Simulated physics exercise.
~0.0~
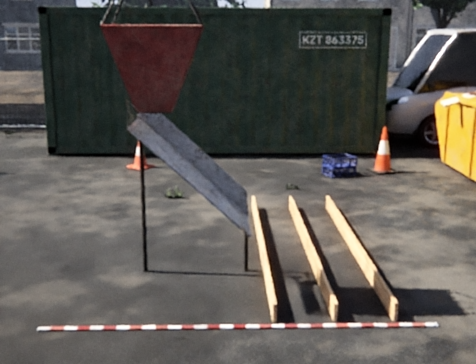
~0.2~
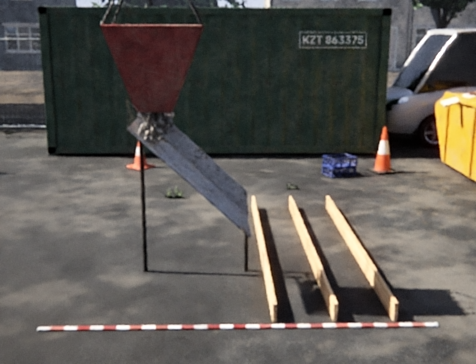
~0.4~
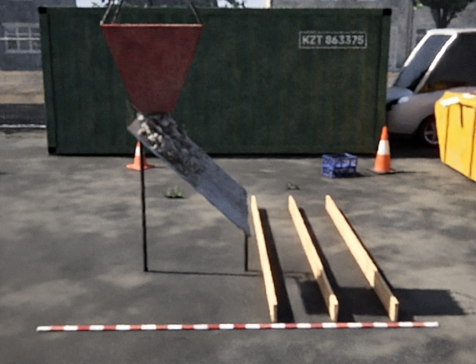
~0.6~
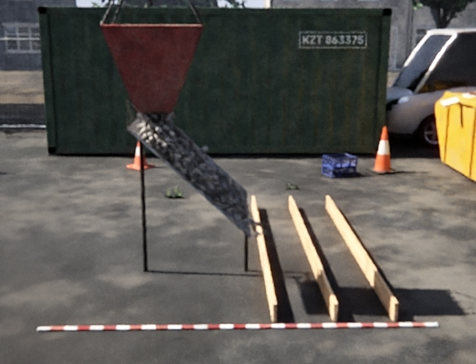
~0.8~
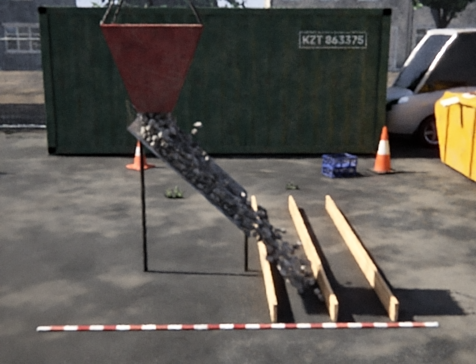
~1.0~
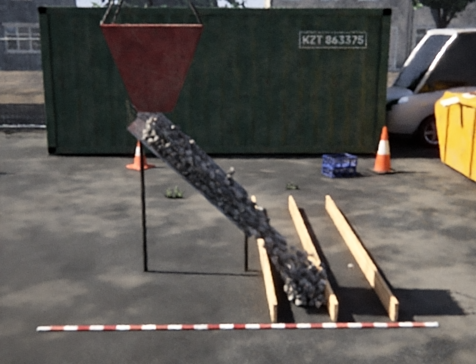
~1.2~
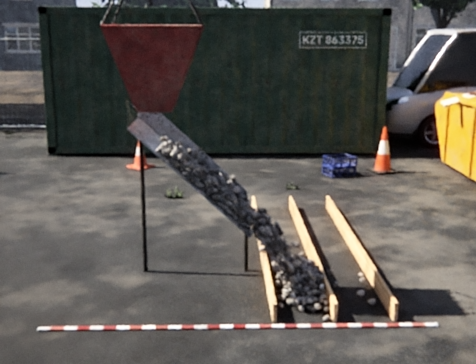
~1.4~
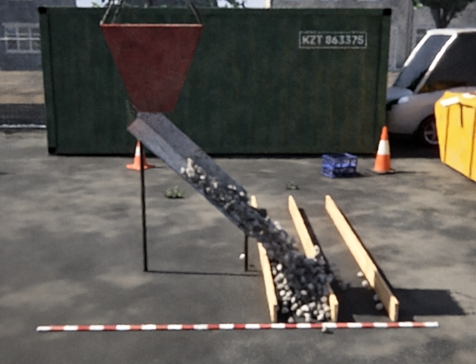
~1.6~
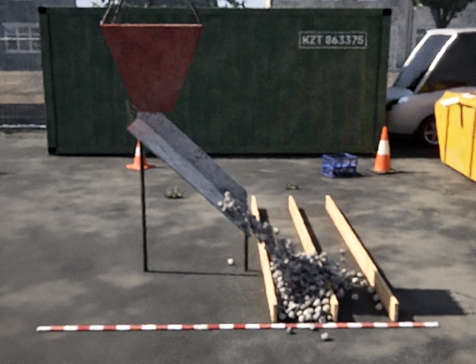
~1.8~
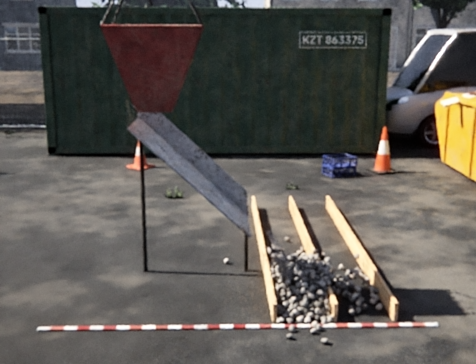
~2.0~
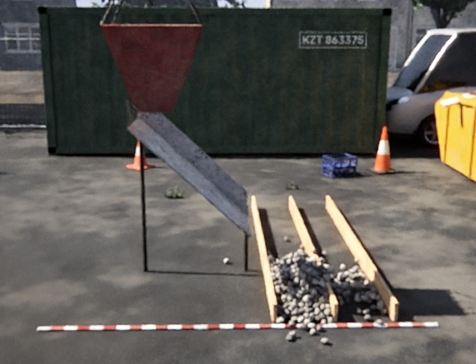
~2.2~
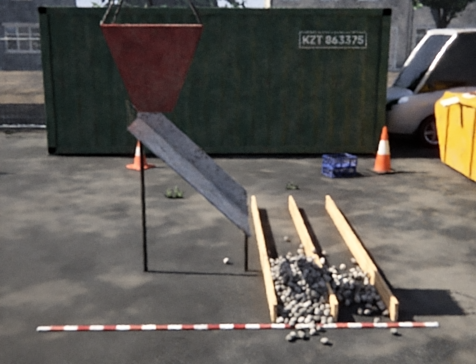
Grey and pale rounded stones drop from a red, funnel-shaped skip hanging at the upper left of a paved yard, seen from the side in front of a dark green container. They spread down a sloping grey steel chute on thin legs and pour off its lower end among three wooden planks, behind a red and white striped staff. The skip empties, the stream thins and the chute clears. The stones settle in a heap, mostly in the left bay with a smaller share in the right, while a few lie loose outside, some beyond the staff.
